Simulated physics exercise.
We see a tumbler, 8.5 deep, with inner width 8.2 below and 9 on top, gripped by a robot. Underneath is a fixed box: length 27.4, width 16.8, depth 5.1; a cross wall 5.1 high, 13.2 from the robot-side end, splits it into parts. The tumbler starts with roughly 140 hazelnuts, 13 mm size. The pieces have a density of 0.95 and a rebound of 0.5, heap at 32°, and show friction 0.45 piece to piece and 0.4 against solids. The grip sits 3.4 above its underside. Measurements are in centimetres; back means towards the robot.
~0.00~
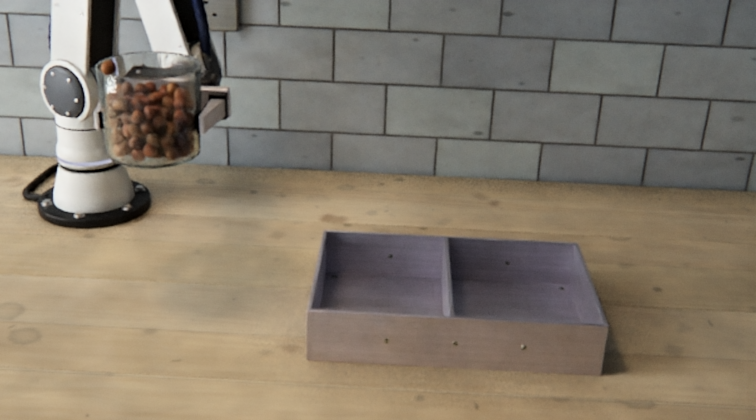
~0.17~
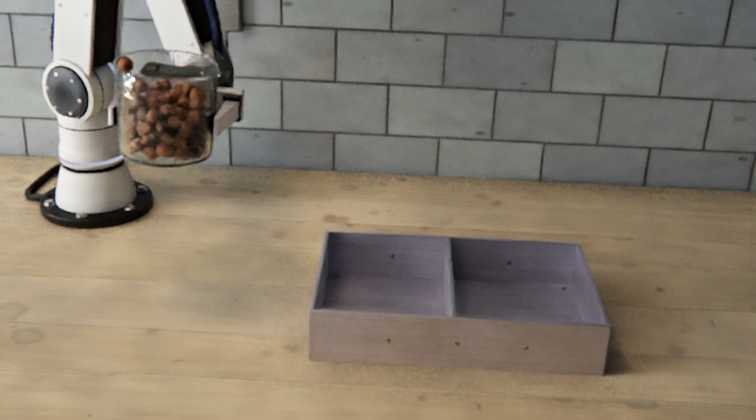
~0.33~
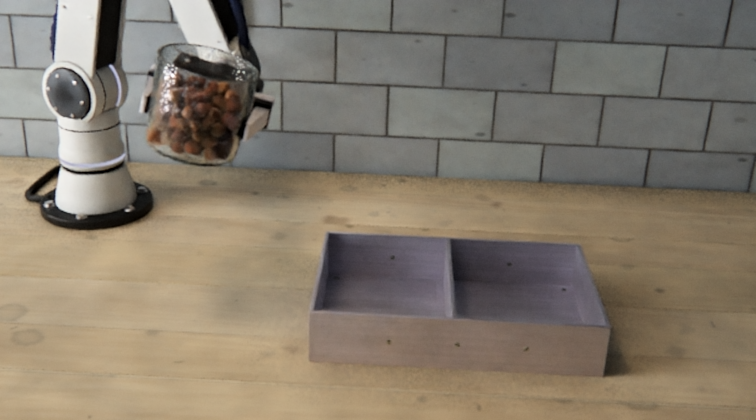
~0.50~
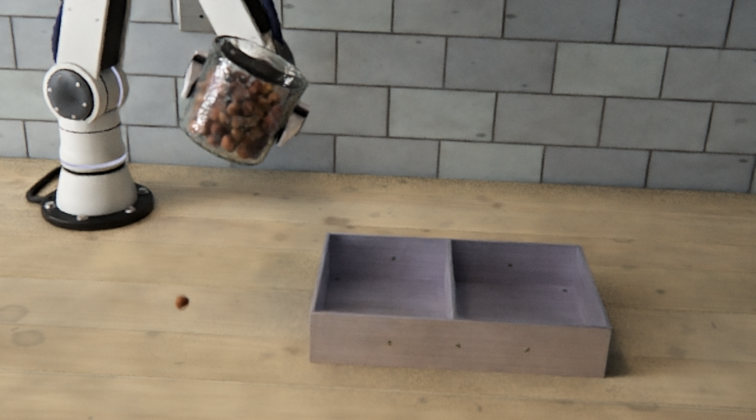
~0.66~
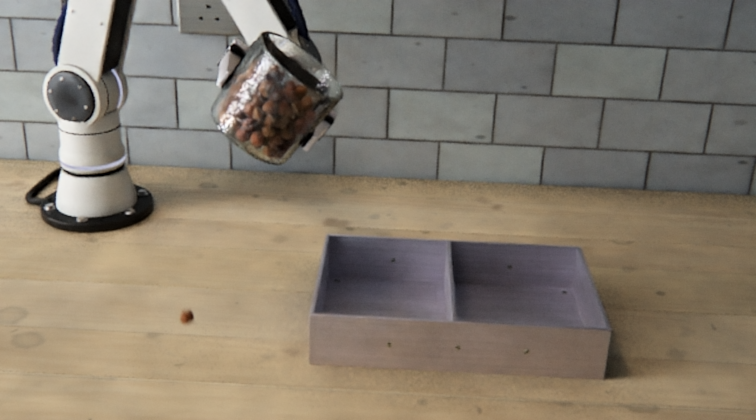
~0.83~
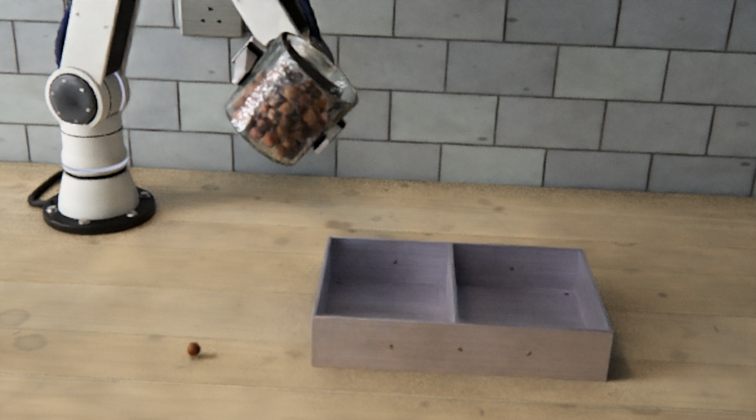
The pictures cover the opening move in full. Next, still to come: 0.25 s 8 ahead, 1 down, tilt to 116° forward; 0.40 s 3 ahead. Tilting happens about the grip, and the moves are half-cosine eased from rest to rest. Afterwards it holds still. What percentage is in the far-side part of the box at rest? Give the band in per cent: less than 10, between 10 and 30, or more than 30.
More than 30 per cent.
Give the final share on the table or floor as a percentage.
I'd put it at about 0 per cent.
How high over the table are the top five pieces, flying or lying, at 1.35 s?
Roughly 16 cm.
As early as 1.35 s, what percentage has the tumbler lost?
Near 95 per cent so far.
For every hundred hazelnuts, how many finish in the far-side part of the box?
Some 85 per cent.
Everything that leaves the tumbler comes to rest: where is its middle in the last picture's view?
Near pixel (529, 321).
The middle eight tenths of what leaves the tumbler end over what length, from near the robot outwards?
The stretch is some 18 cm.
After 1.09 s, tilted 116° forward, highest piece 23 above the table; 134 in the tumbler, 1 on the table or floor, 5 in flight or on a rim.
After 1.35 s, tilted 116° forward, highest piece 16 above the table; 102 in the far-side part, 26 in the robot-side part, 5 in the tumbler, 1 on the table or floor, 6 in flight or on a rim.
After 1.68 s, tilted 116° forward, highest piece 3 above the table; 116 in the far-side part, 23 in the robot-side part, 1 on the table or floor.
After 2.73 s, tilted 116° forward, highest piece 2 above the table; 116 in the far-side part, 23 in the robot-side part, 1 on the table or floor.
At rest, 116 in the far-side part, 23 in the robot-side part, 1 on the table or floor. That is 83 % in the far-side part of the box.
